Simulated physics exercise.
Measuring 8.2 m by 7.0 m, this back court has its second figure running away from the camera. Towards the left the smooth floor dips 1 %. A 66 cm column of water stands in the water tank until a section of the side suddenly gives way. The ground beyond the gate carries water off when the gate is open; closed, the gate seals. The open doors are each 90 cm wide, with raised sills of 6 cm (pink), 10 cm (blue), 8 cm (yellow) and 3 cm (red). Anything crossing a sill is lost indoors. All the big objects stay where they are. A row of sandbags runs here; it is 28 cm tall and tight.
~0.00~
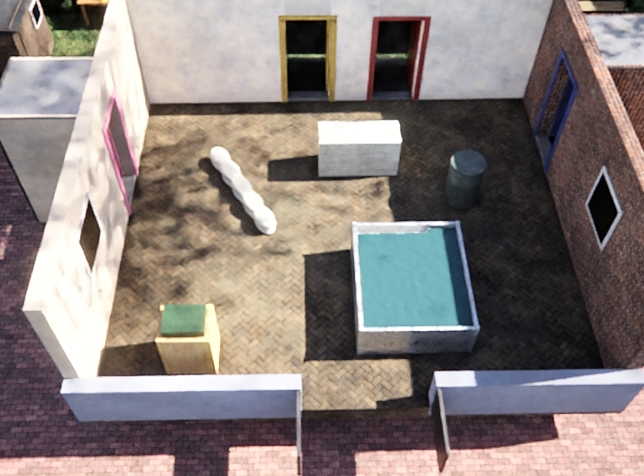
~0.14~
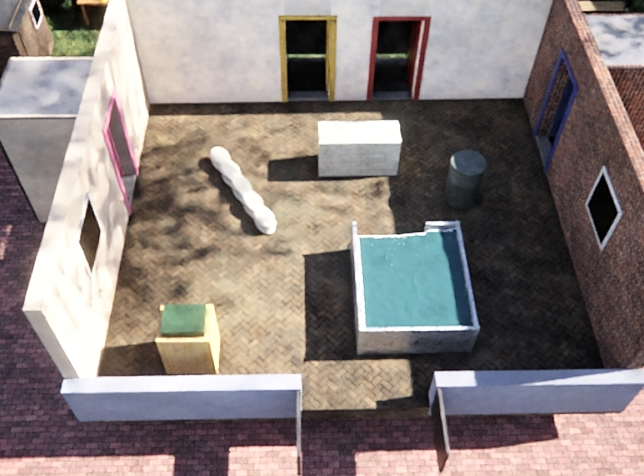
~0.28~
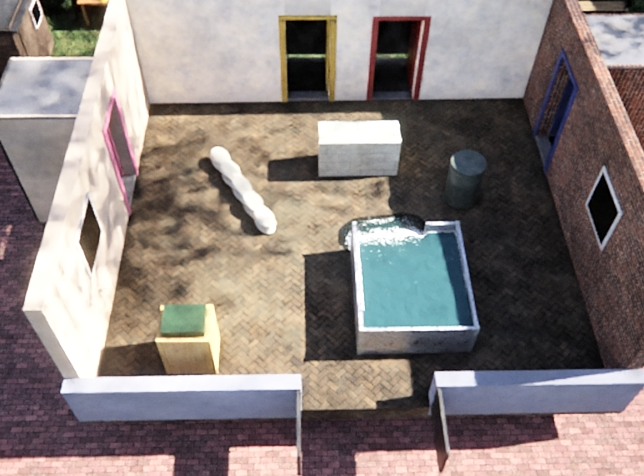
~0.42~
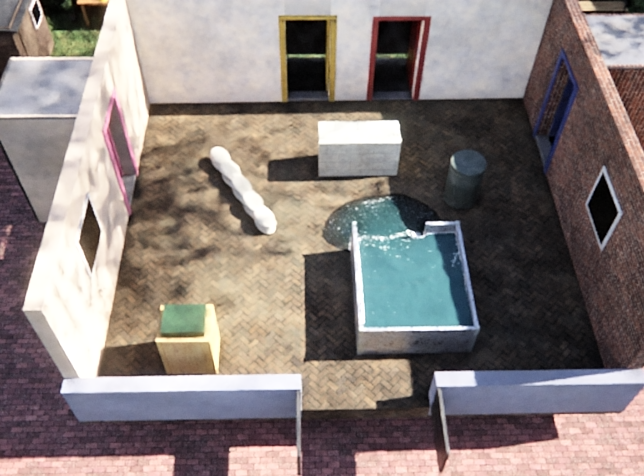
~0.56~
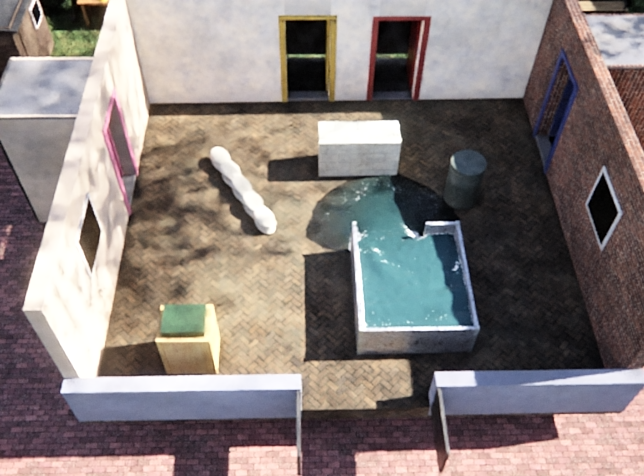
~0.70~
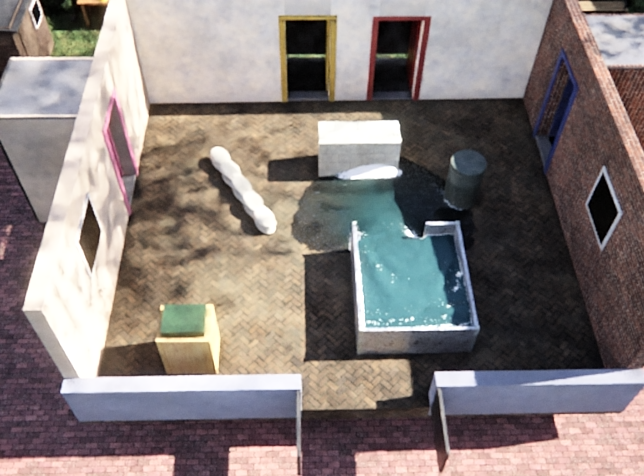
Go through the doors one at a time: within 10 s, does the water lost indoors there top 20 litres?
In order: At the pink door I expect the water to hold within the limit; at the blue door I expect the water to hold within the limit; at the yellow door I expect the water to hold within the limit; at the red door I expect the water to rise above the limit.
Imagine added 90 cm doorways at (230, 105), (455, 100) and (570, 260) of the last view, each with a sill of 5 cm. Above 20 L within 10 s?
More, more, less.
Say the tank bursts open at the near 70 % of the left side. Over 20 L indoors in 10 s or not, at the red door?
Relative to that limit, red ends up on the low side.
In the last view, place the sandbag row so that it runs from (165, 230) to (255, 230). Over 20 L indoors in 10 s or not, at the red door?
At red, compared with that limit: Limit exceeded.
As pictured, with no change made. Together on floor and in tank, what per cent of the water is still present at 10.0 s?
Roughly 96 per cent is still there.
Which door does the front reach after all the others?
The pink door.
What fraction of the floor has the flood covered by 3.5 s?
35 %.
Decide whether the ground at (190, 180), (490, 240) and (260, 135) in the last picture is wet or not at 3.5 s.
Listed in turn: Spared so far / spared so far / swamped.
After 1.4 s water covers 15 % of the floor and is deepest (40 cm) near (373, 182); pink door not reached, blue door not reached, yellow door not reached, red door not reached.
After 2.2 s water covers 25 % of the floor and is deepest (34 cm) near (374, 189); pink door not reached, blue door not reached, yellow door not reached, red door 5 cm at the sill, 3 L in.
After 3.5 s water covers 35 % of the floor and is deepest (24 cm) near (150, 106); pink door not reached, blue door 12 cm at the sill, 0 L in, yellow door not reached, red door 6 cm at the sill, 16 L in.
After 6.0 s water covers 65 % of the floor and is deepest (16 cm) near (158, 112); pink door 4 cm at the sill, 0 L in, blue door 6 cm at the sill, 7 L in, yellow door 5 cm at the sill, 0 L in, red door 6 cm at the sill, 27 L in.
After 10.0 s water covers 95 % of the floor and is deepest (12 cm) near (147, 123); pink door 5 cm at the sill, 0 L in, blue door 4 cm at the sill, 7 L in, yellow door 7 cm at the sill, 1 L in, red door 5 cm at the sill, 45 L in.
